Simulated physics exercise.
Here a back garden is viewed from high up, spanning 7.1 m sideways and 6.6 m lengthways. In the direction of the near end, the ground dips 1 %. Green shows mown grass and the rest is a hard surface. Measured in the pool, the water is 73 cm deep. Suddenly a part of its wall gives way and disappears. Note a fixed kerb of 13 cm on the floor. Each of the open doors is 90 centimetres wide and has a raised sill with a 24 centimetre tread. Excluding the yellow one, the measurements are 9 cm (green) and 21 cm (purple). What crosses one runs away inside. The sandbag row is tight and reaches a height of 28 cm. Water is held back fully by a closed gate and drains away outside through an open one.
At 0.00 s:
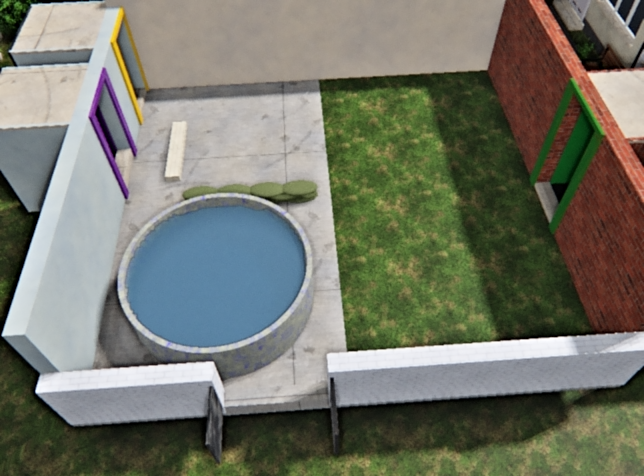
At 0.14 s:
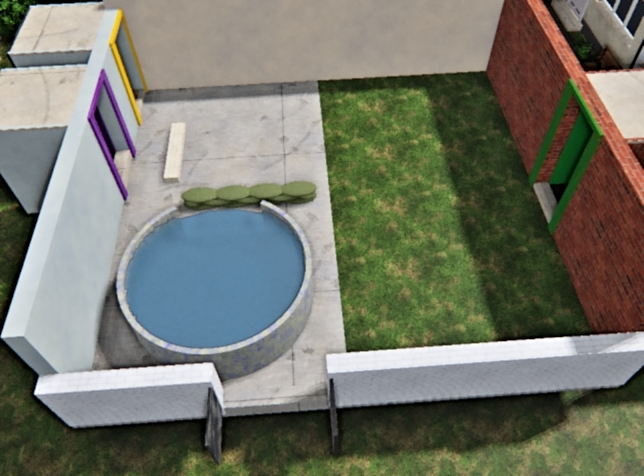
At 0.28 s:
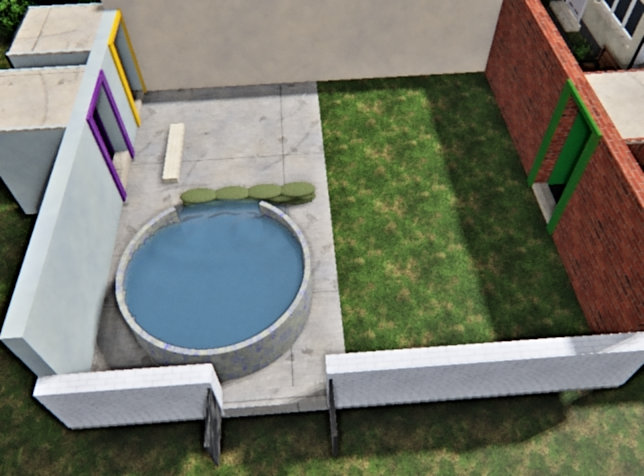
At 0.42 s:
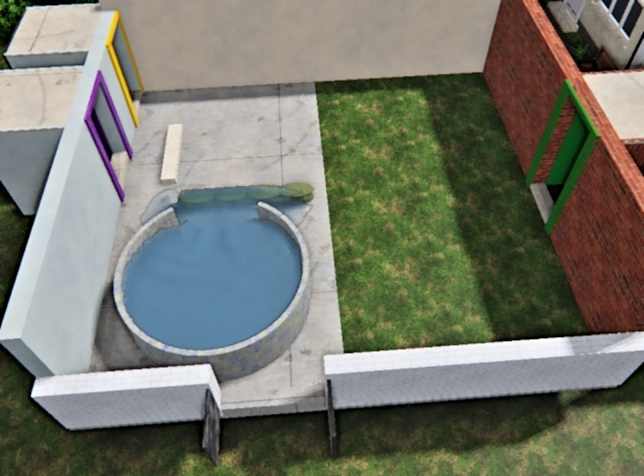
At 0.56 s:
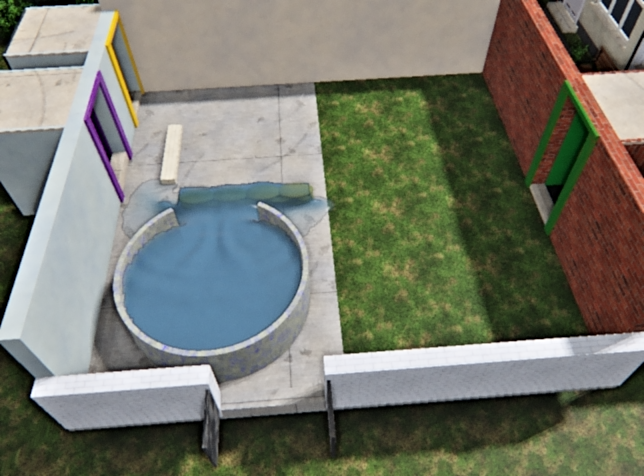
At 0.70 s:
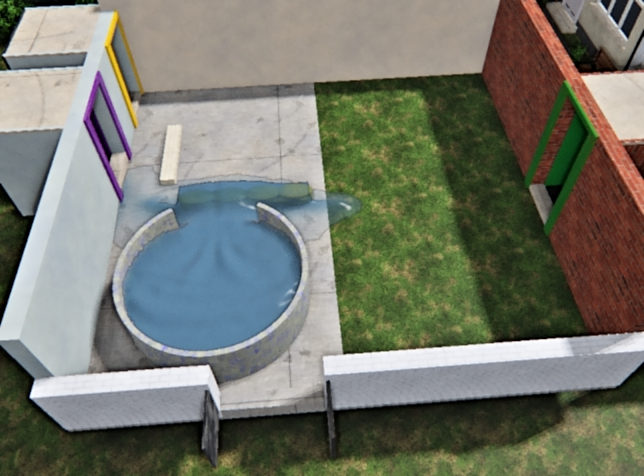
A round garden pool opening at its far side, water pouring out past a low hedge and spreading across paving onto grass.
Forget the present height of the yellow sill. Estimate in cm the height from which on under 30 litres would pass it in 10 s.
I would say 15 cm.
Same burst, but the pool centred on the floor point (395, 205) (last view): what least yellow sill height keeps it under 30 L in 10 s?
Near 18 cm.
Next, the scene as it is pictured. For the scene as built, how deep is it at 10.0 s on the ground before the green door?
About 9.5 cm.
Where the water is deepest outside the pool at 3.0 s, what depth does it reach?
About 34 cm.
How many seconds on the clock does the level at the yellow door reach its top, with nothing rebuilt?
The level tops out near 3.8 seconds.
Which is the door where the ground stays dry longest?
I'd go with the green door.
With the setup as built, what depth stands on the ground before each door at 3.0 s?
Door by door in cm - yellow 16, green 0, purple 16.
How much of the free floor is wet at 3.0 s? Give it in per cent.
Roughly 65 percent of the floor is wet.
After 1.4 s water covers 30 % of the floor, deepest (56 cm) near (225, 218); it has not reached the yellow door.
After 3.0 s water covers 65 % of the floor, deepest (34 cm) near (214, 219); 16 cm at the yellow door, 6 litres in over its 9 cm sill.
After 10.0 s water covers 95 % of the floor, deepest (16 cm) near (83, 403); 8 cm at the yellow door, 91 litres in over its 9 cm sill.
At the yellow door as built, the water arrived by 1.5 s and peaked near 18 cm at 3.8 s.
With a sill of 13.5 cm, 42 litres would have come in within the 10 s; with 18 cm, 17 litres. So under 30 litres takes about 15 cm.
